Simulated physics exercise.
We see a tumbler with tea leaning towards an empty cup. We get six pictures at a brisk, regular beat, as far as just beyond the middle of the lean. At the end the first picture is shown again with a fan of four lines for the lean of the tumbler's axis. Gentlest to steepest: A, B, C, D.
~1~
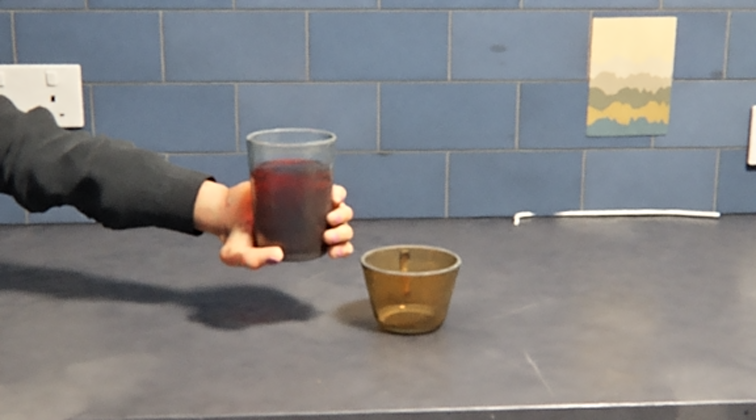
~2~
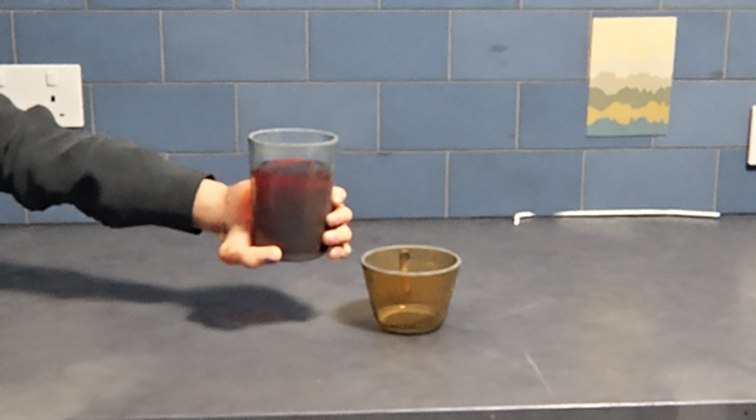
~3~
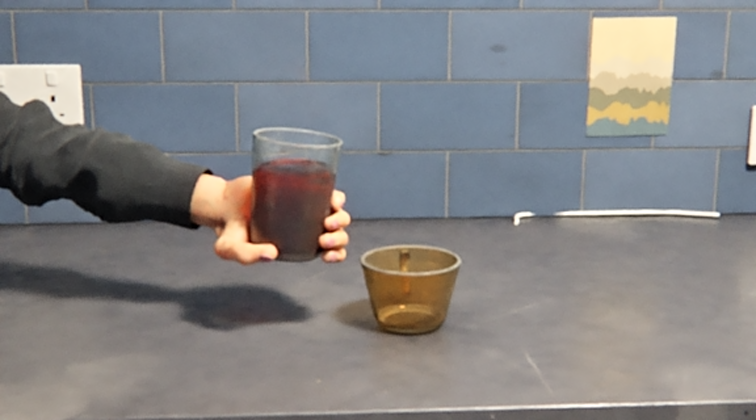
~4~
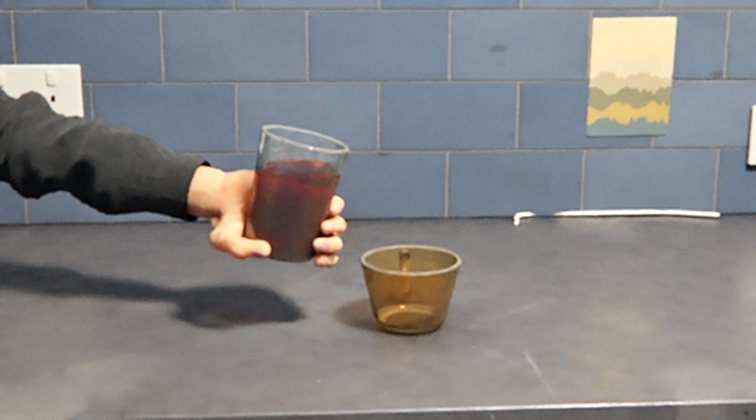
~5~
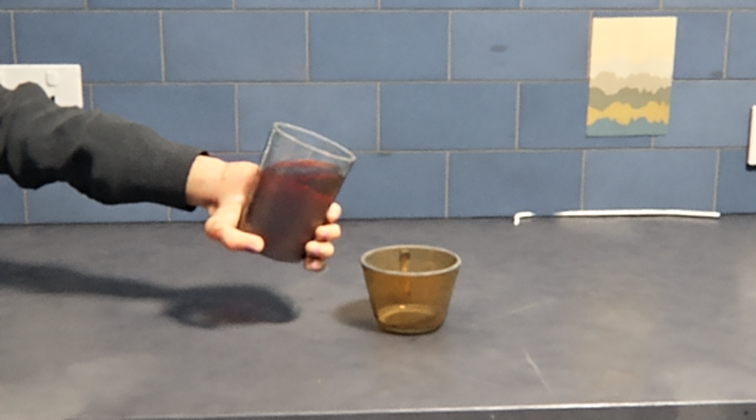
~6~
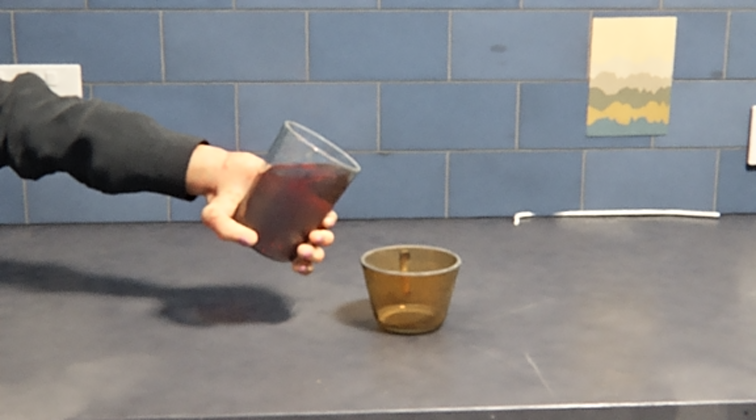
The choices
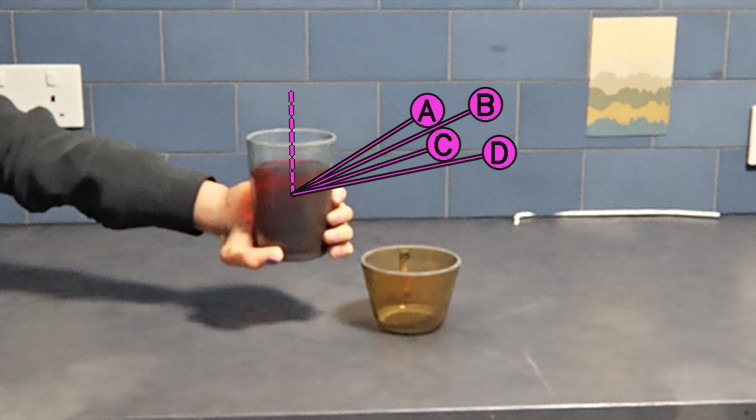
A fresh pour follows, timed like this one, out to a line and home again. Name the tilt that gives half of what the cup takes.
C is best.
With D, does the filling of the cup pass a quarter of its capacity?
Yes, it does.
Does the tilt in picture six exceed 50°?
No.
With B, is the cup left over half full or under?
Under.
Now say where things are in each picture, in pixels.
Upright, lip at (332, 136); rim of the cup round (411, 259); nothing has left yet.
Upright, lip at (334, 137); nothing has left yet.
Tipped about 7°, lip at (339, 141); nothing has left yet.
Tipped about 14°, lip at (346, 147); nothing has left yet.
Tipped about 23°, lip at (352, 156); nothing has left yet.
Tipped about 33°, lip at (358, 166); nothing has left yet.
On the marked copy, A at (412, 119); B at (469, 111); C at (426, 150); D at (483, 156).
With A, the cup ends with about 19 % of what it can hold.
With B, the cup ends with about 32 % of what it can hold.
With C, the cup ends with about 47 % of what it can hold.
With D, the cup ends with about 65 % of what it can hold.
